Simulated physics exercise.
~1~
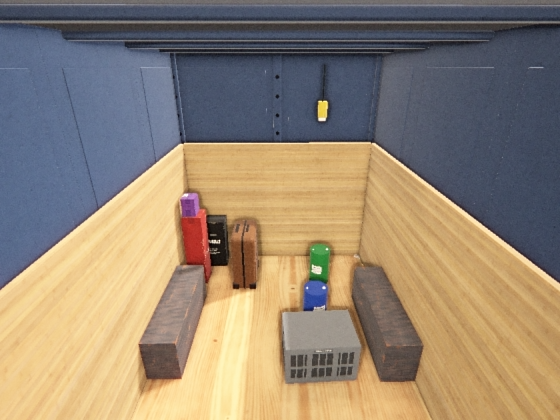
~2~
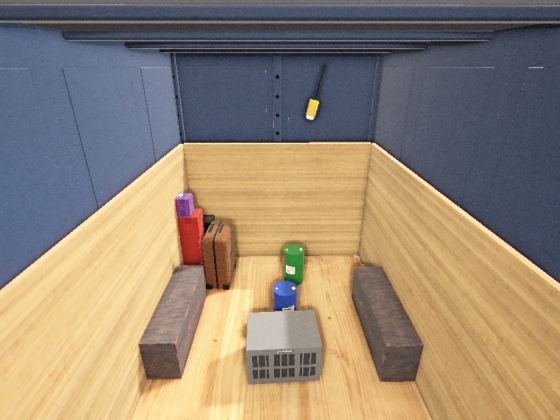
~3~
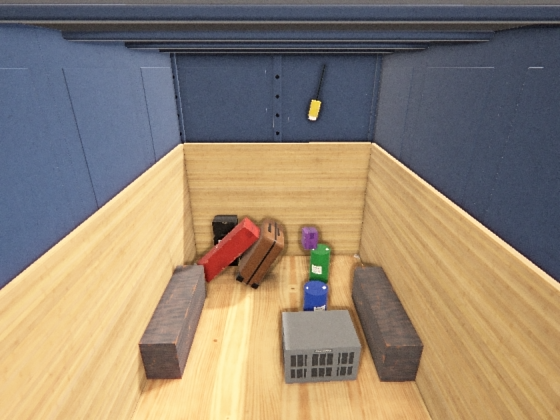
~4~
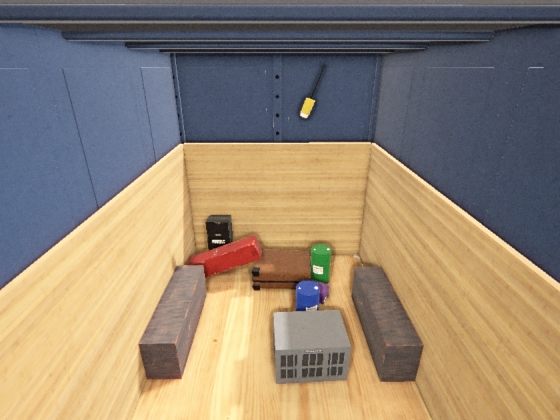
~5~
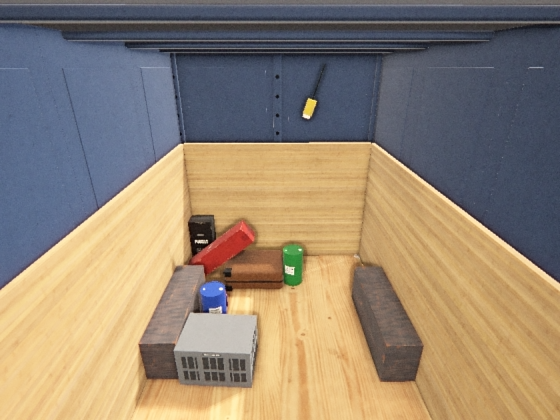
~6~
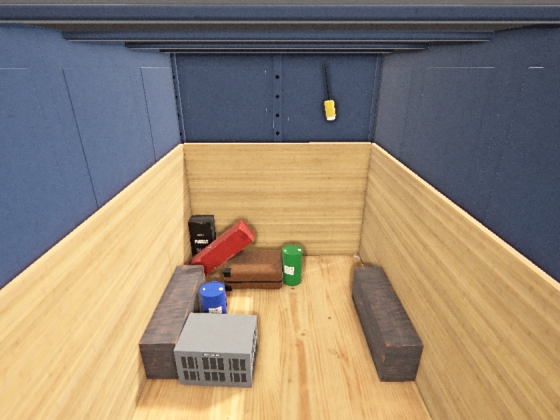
In a van's load bay, luggage topples and a canister and chest slide left and stop.
